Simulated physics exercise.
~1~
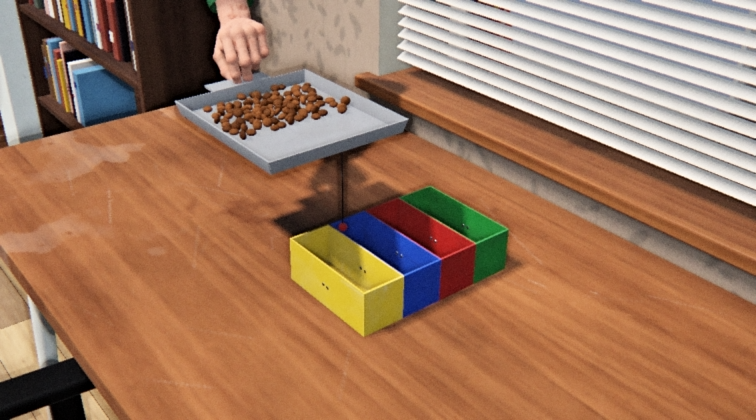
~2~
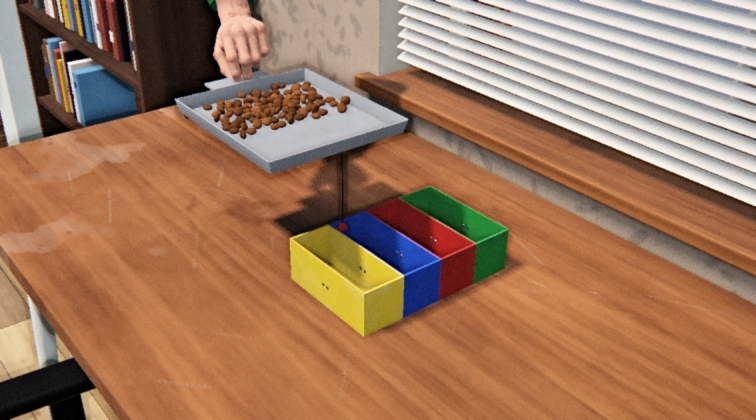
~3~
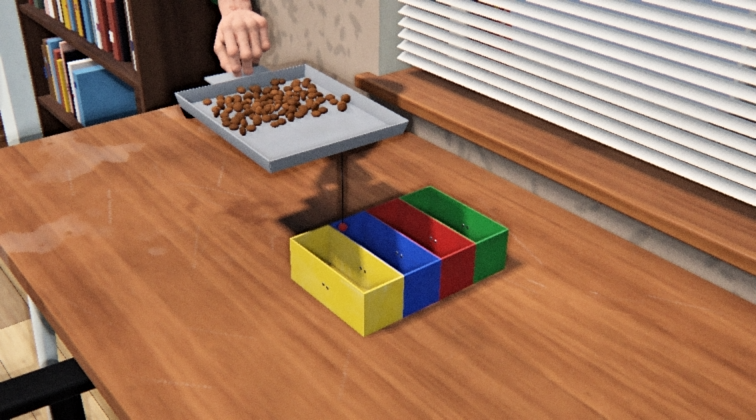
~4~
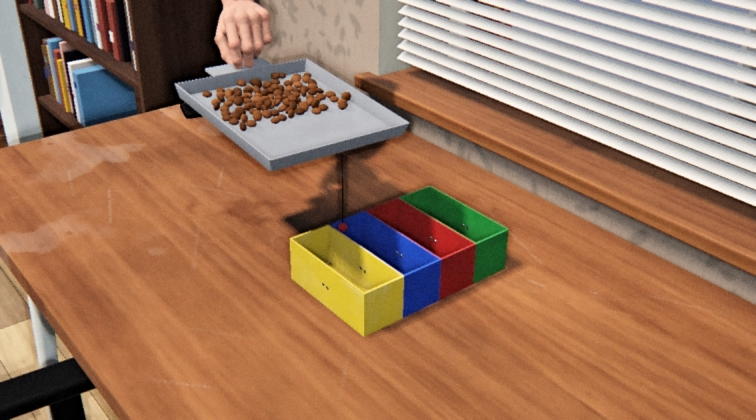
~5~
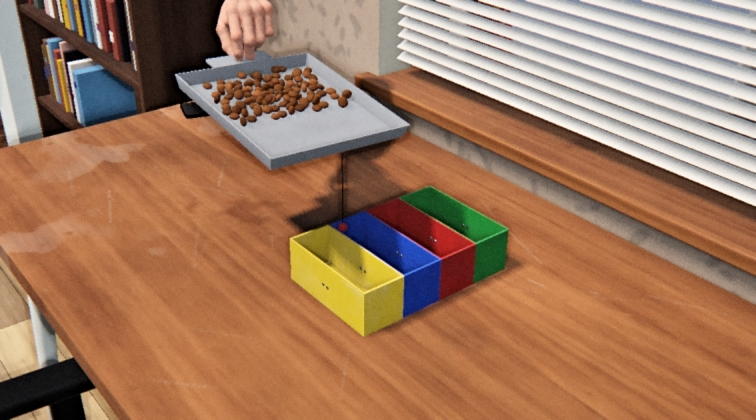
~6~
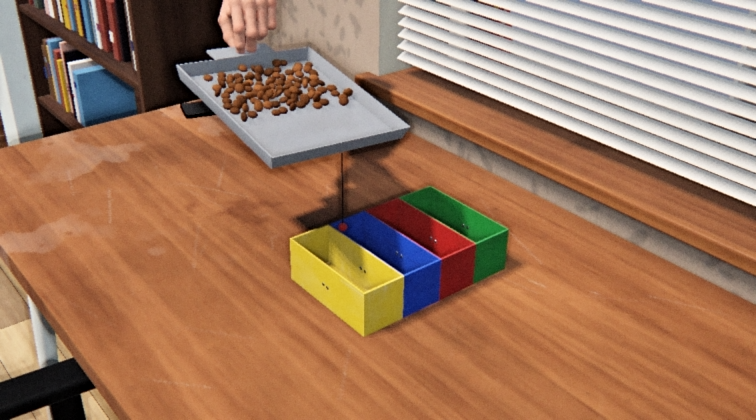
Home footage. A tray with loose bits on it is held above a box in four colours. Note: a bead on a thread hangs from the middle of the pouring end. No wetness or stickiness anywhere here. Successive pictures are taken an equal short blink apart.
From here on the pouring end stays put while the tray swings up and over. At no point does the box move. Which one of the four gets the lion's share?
Lion's share: Red.
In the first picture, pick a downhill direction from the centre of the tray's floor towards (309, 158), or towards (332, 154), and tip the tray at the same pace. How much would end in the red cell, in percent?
0 % and 0 %, roughly.
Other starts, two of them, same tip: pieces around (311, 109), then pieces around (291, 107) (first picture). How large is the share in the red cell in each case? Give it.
First about 70, then 80 per cent.
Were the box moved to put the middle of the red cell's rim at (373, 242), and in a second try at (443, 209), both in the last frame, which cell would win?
The green cell, then the cell in blue.
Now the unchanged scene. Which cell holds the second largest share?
Ranked second: The cell in blue.
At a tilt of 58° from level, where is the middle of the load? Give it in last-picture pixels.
The middle of the load sits near (363, 126).
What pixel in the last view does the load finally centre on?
I'd say the middle ends up at about (409, 262).
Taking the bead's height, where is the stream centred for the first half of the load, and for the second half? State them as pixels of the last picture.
Earlier half at (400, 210), later half at (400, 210).
Shortly afterwards, tray tipped steeply; all but a few on the tray; only a few in the blue cell; only a few falling or outside the box.
Next, tray tipped right over; a little on the tray; near a third in the red cell; near a quarter in the blue cell; only a few in the yellow cell; near a quarter falling or outside the box.
Some moments later, tray tipped past a quarter turn; near two thirds in the red cell; near a third in the blue cell; only a few in the yellow cell; only a few falling or outside the box.
In the end, tray tipped past a quarter turn; near two thirds in the red cell; near a third in the blue cell; only a few in the yellow cell; none at all in the green cell; only a few outside the box.
